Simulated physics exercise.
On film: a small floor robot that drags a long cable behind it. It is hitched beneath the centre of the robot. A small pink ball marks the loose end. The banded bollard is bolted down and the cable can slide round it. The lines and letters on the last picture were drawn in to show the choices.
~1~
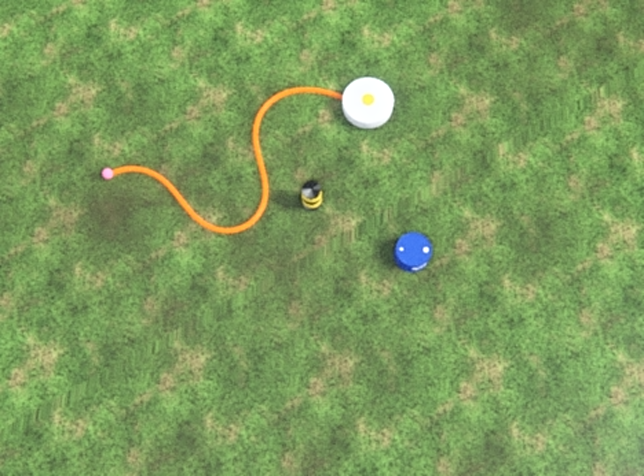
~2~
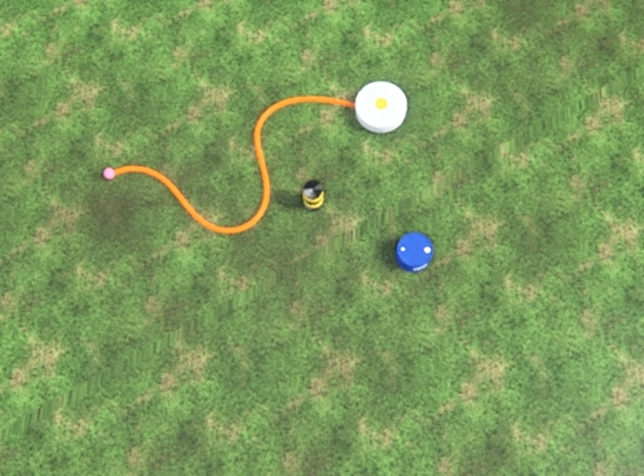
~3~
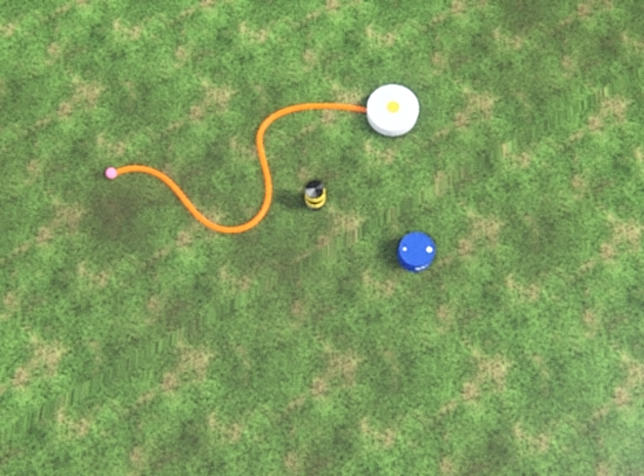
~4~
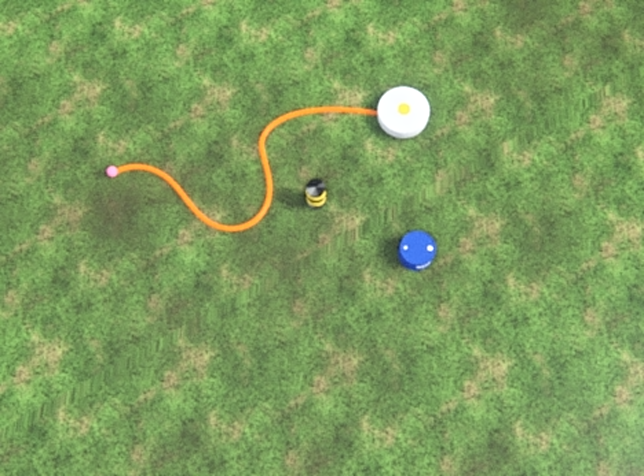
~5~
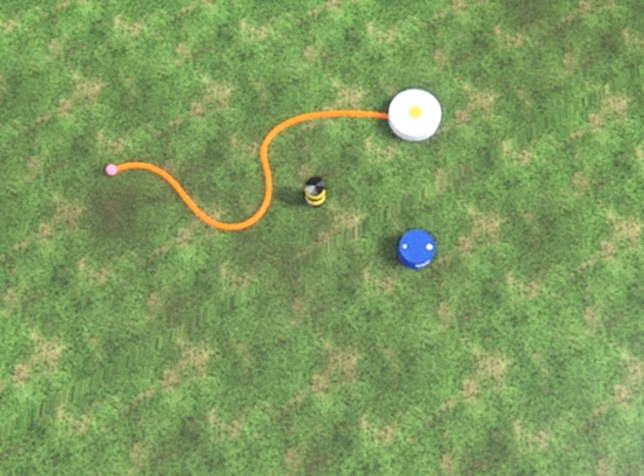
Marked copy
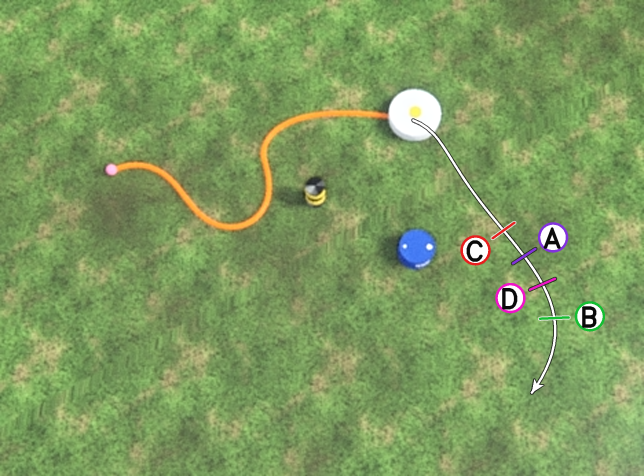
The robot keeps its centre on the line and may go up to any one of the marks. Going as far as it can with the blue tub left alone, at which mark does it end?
B.
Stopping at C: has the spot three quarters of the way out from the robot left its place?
No.
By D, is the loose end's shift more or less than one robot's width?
Less.
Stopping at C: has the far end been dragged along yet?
By then, no.
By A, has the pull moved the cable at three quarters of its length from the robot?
Yes.
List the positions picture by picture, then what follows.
Bollard (312, 196); robot (368, 104); free end (108, 174), in the first picture.
Robot (381, 108); bollard (313, 196), in the second picture.
Robot (392, 111); blue tub (416, 252), in the third picture.
Robot (403, 113); free end (112, 172), in the fourth picture.
Robot (414, 116); bollard (315, 193); free end (112, 170); blue tub (416, 250), in the fifth picture.
On the marked copy, A at (524, 256); B at (554, 318); C at (504, 230); D at (543, 284); the route from (413, 120) via (512, 241) to (532, 393).
With B. Early on, robot (468, 178), middle of the cable (272, 189), free end (112, 170).
Further on, robot (521, 247), middle of the cable (308, 191), free end (112, 170).
At the end, robot (558, 316), middle of the cable (359, 206), free end (155, 174); only the bollard has been touched, if anything.
As for the rest, A is safe but short; C is safe but short; D is safe but short.
